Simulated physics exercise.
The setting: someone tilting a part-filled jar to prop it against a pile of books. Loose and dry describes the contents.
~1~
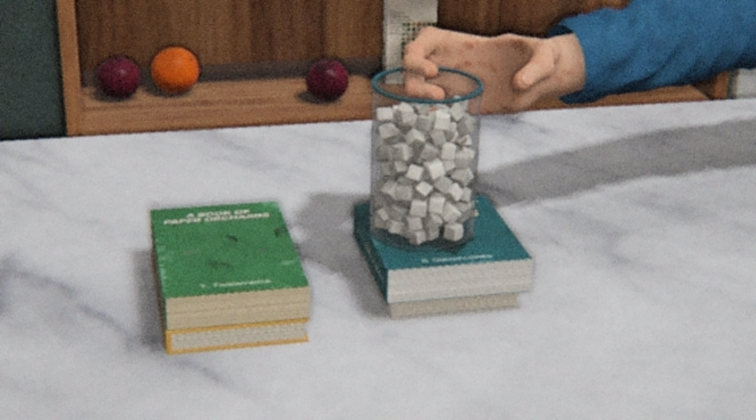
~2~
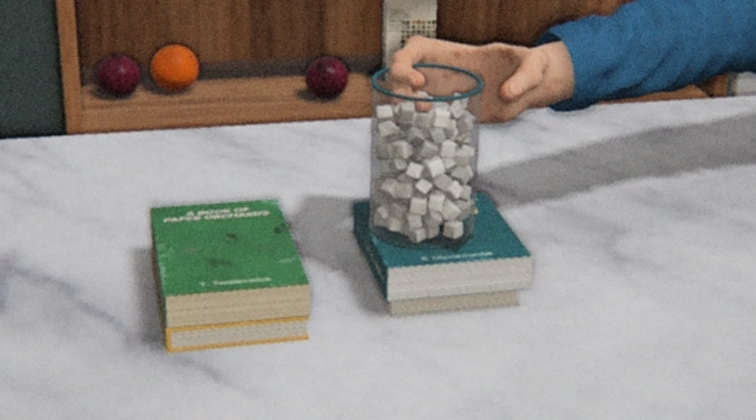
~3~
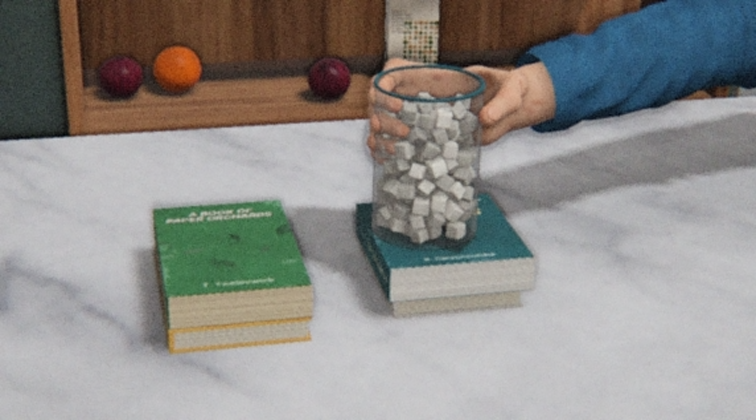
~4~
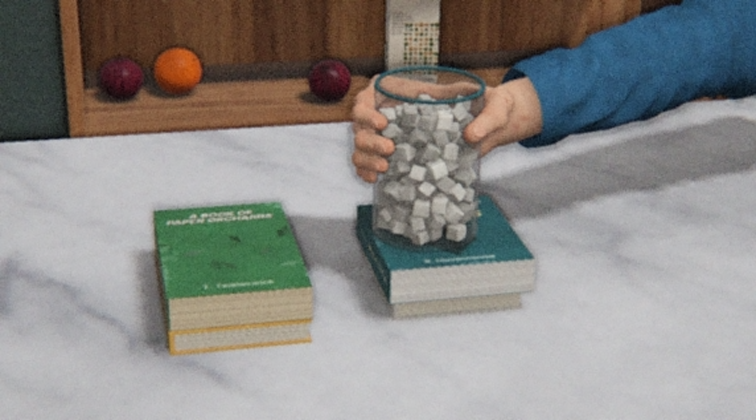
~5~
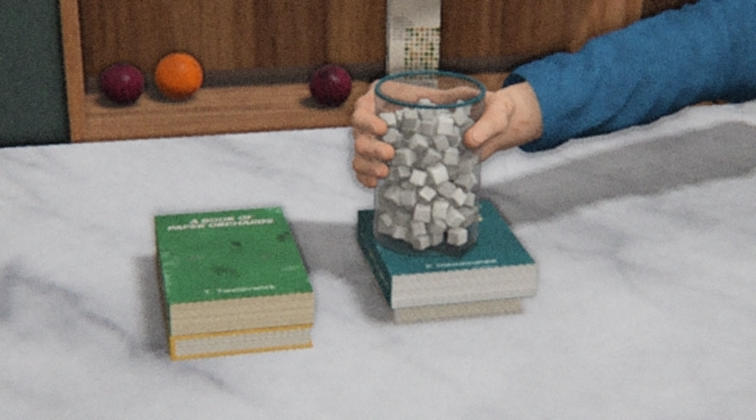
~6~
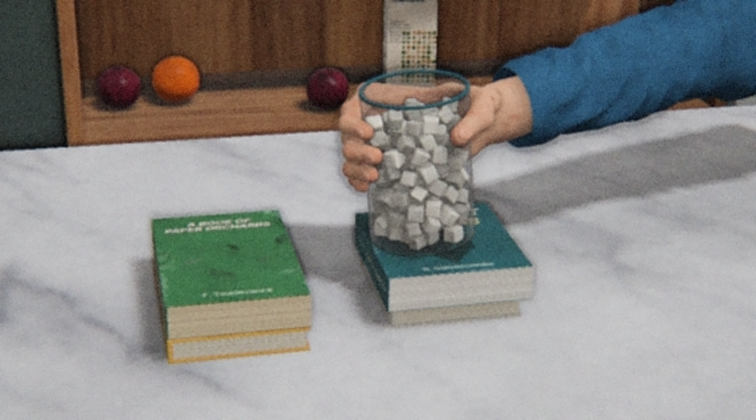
A clear jar nearly full of white sugar cubes stood on a teal book while a blue-sleeved hand reached around it from behind, gripped it, and tilted it slightly left, toward the green book.
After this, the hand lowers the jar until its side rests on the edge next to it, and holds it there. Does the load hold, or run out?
The load starts to leave.
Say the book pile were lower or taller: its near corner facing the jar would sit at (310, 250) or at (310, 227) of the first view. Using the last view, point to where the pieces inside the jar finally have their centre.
About (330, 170), then (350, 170).
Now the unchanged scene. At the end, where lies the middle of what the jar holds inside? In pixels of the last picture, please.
About (308, 205).
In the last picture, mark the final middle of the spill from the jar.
Around pixel (167, 246).
Then, 0.68 s on from there, the jar leans 46°; everything is still inside.
Then, 1.28 s on from there, the jar leans 82°; a stray few of the sugar cubes out of it.
Then, 1.80 s on from there, the jar rests on the book pile at 89°; a small part of the sugar cubes out of it.
In the end, the jar rests on the book pile at 89°; a small part of the sugar cubes out of it.
